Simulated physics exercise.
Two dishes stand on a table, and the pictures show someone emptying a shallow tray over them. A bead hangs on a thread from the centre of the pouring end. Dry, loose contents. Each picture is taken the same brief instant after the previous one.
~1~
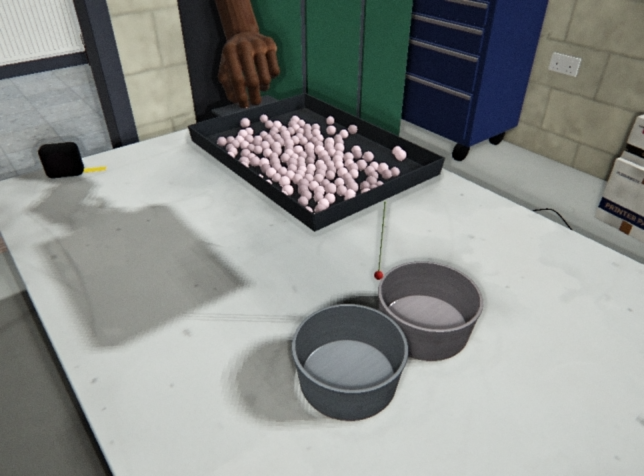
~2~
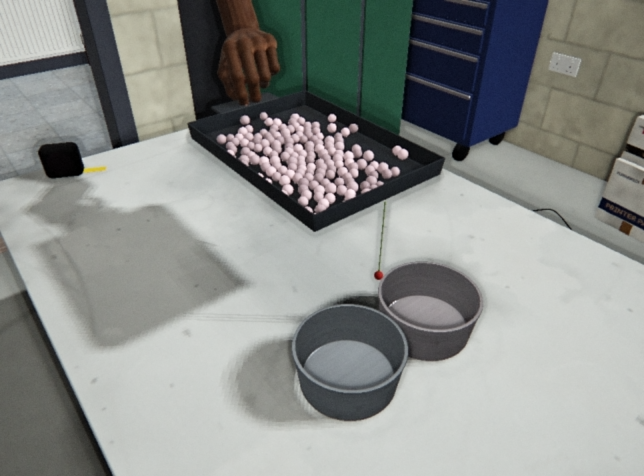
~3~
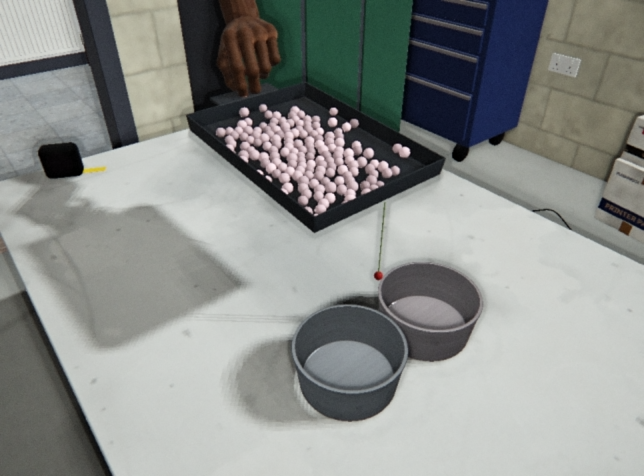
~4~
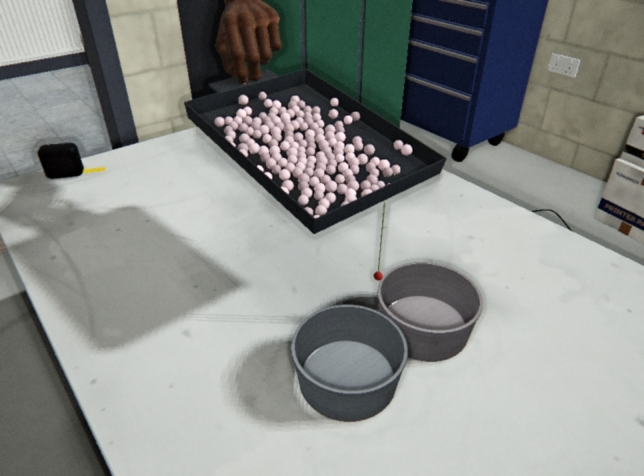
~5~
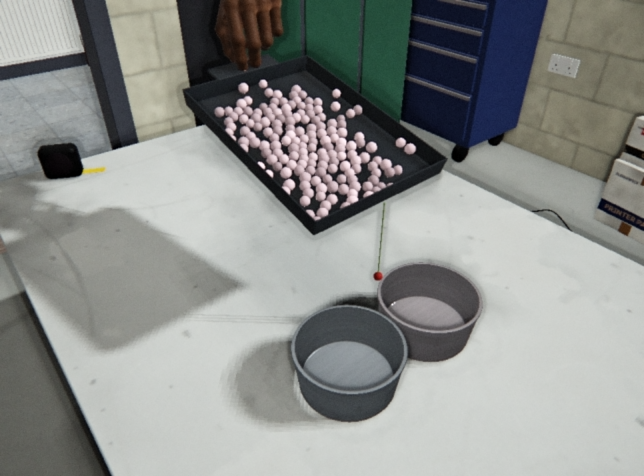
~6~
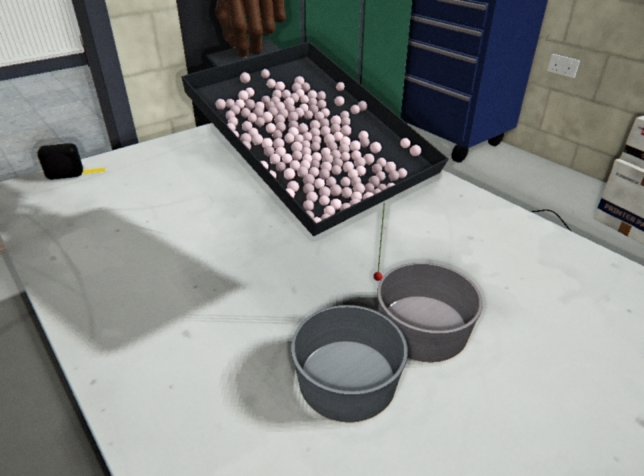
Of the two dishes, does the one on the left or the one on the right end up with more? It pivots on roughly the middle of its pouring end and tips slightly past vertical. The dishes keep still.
The one on the left.
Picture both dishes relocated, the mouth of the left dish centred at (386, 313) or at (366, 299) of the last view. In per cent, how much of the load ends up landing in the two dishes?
In order, about 60 and 20 in a hundred.
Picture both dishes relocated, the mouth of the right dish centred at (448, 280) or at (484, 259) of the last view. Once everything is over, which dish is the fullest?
The first try: The left dish. The second: The dish on the left.
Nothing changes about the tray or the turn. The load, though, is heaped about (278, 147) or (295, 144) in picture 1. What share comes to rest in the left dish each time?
It would be roughly 70 per cent for the first and roughly 60 per cent for the second.
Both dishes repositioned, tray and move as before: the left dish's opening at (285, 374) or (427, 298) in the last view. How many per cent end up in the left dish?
Trial 1 10%, trial 2 30%.
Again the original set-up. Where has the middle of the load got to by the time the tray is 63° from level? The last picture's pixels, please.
Somewhere near pixel (353, 157).
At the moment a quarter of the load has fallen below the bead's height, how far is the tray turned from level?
The angle is roughly 95° at that point.
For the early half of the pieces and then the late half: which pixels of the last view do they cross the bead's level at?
Around (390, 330), followed by around (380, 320).
Soon, tray tipped steeply; nearly all on the tray; a stray few in the air.
A while on, tray tipped past a quarter turn; about a quarter on the tray; about a third in the left dish; a small part in the right dish; a small part outside both; about a quarter in the air.
Towards the end, tray tipped past a quarter turn; about two thirds in the left dish; about a quarter in the right dish; a small part outside both.
Finally, tray tipped past a quarter turn; about two thirds in the left dish; about a quarter in the right dish; a small part outside both.
